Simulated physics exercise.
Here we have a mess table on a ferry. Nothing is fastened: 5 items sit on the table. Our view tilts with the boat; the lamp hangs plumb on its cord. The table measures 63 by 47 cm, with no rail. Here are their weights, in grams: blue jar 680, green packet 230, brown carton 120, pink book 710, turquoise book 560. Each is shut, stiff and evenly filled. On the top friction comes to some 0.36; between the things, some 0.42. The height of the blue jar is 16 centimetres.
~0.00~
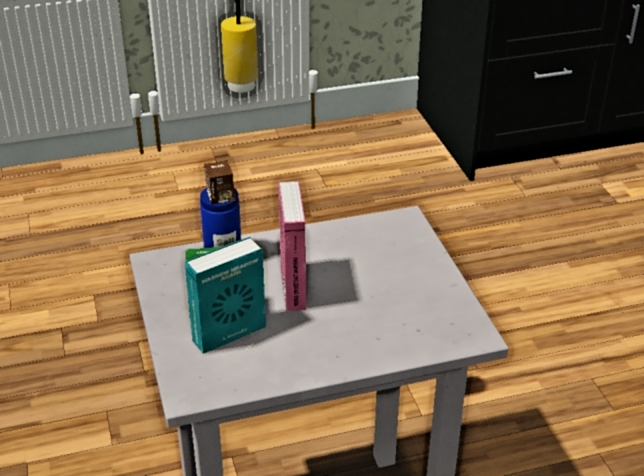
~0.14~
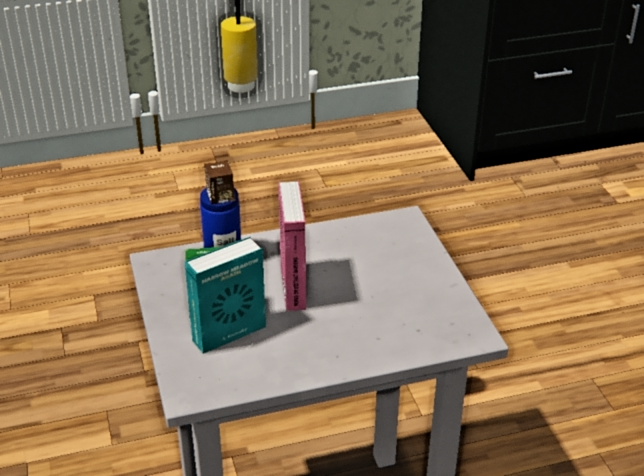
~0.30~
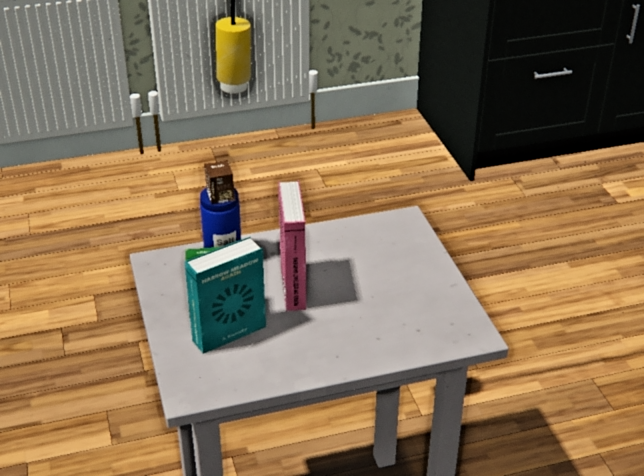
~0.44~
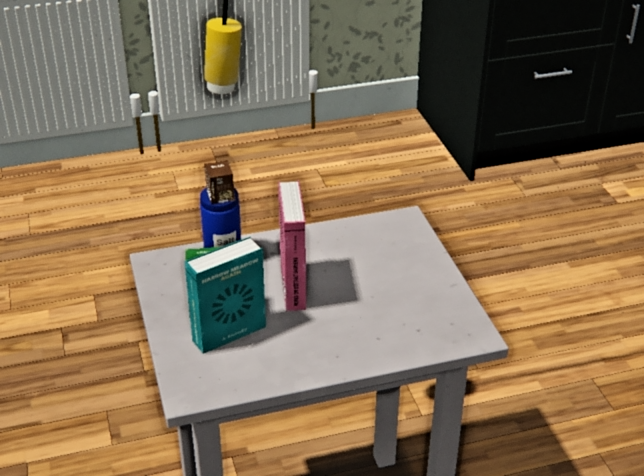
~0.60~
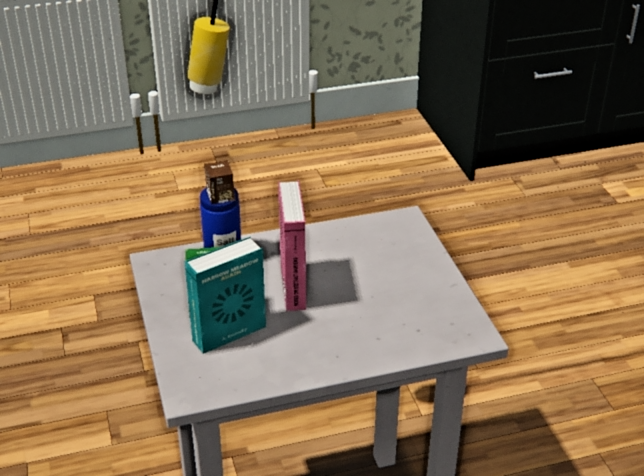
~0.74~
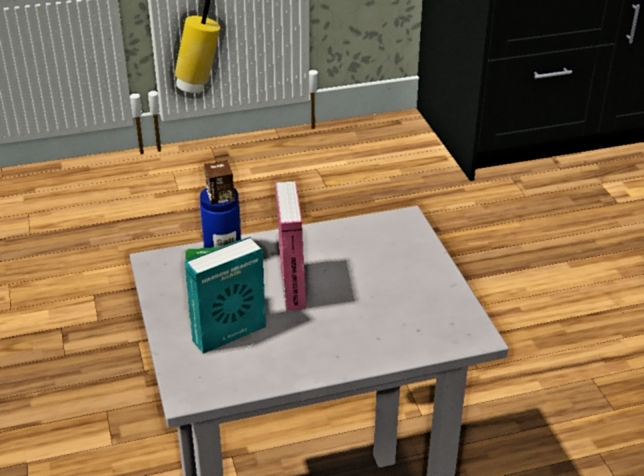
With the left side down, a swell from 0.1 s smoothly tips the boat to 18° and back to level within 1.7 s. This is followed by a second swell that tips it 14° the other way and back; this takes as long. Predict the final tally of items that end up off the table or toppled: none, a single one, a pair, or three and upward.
The tally is a pair.
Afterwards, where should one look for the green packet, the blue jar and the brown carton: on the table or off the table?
Green packet: Goes out of bounds; blue jar: Stays in bounds; brown carton: Stays in bounds.
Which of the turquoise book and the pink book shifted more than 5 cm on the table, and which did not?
First the turquoise book: It stays in position; then the pink book: It departs its position.
Around 1.24 s, floor tilted 13°, left side down; green packet tipped 4° against what carries it near (146, 295); pink book tipped 61° against what carries it.
Around 1.54 s, floor tilted 4°, left side down; green packet now off the table; pink book on its side.
Finally (4.0 s), off the table, green packet; on their side or leaning hard on the table, pink book; the other 3 still in place (within 5 cm). In the last view, blue jar near (221, 226).
